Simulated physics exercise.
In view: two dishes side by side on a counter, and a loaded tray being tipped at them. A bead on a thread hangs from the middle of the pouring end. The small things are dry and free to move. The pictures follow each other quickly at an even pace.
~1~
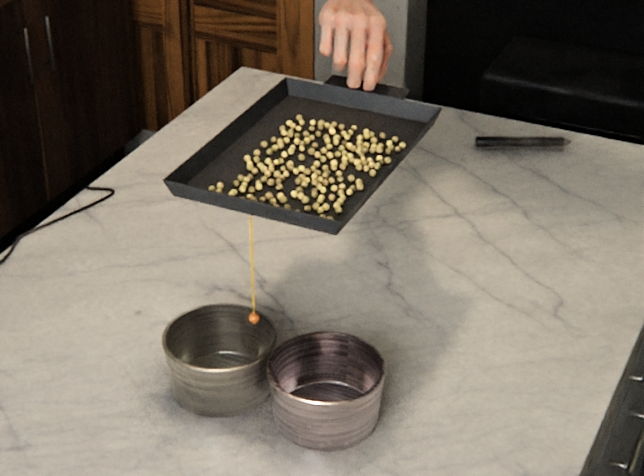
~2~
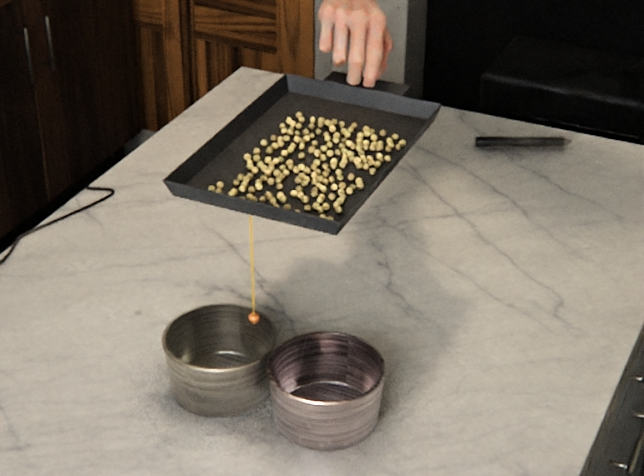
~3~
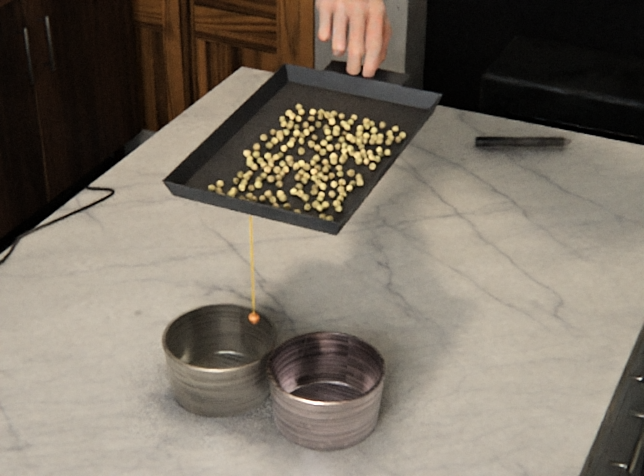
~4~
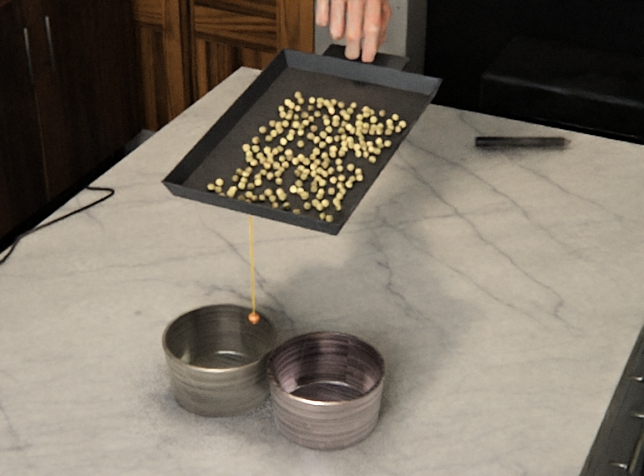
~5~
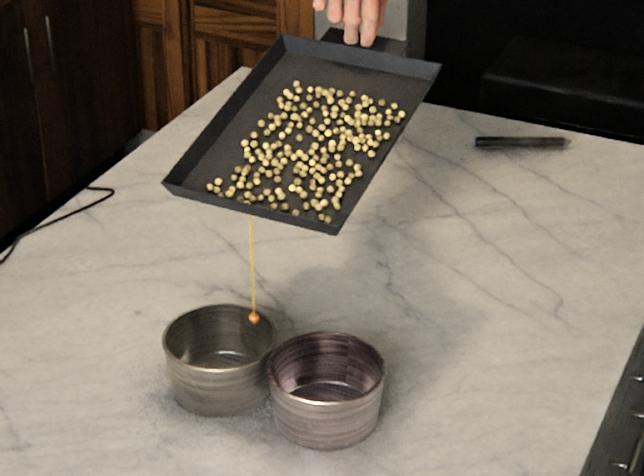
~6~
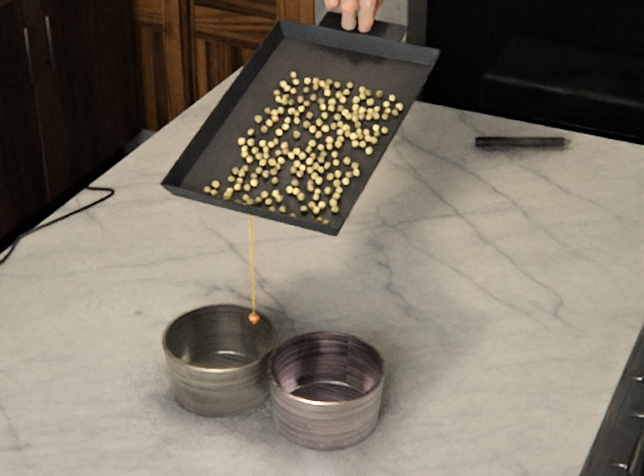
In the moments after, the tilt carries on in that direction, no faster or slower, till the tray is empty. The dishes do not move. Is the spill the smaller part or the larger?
The two hold over half of the load.
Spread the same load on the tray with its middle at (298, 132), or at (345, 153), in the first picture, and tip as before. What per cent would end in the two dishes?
Near 80 % and 80 %.
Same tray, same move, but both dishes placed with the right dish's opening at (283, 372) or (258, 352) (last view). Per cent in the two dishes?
Roughly 100 per cent, and 70 per cent.
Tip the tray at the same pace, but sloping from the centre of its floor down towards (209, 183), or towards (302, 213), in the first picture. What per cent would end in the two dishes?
About 30 and 100 per cent.
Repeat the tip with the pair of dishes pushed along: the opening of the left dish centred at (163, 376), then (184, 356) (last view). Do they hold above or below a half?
One: The smaller part. Two: Above a half.
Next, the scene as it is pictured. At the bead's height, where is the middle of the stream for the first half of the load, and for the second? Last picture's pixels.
First near (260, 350), later near (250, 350).
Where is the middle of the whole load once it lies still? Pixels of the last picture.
Around (258, 392).
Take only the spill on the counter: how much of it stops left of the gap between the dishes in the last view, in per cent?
Roughly 80 in a hundred.
Just after the last frame, tray tipped steeply; almost all on the tray; just a few in the right dish; just a few in the left dish; just a few outside both; just a few in the air.
A moment on, tray tipped past a quarter turn; roughly a third in the right dish; roughly a third in the left dish; about a tenth outside both; roughly a quarter in the air.
Further on, tray tipped past a quarter turn; roughly a third in the right dish; roughly half in the left dish; roughly a quarter outside both.
When it is over, tray tipped past a quarter turn; roughly a third in the right dish; roughly half in the left dish; roughly a quarter outside both.
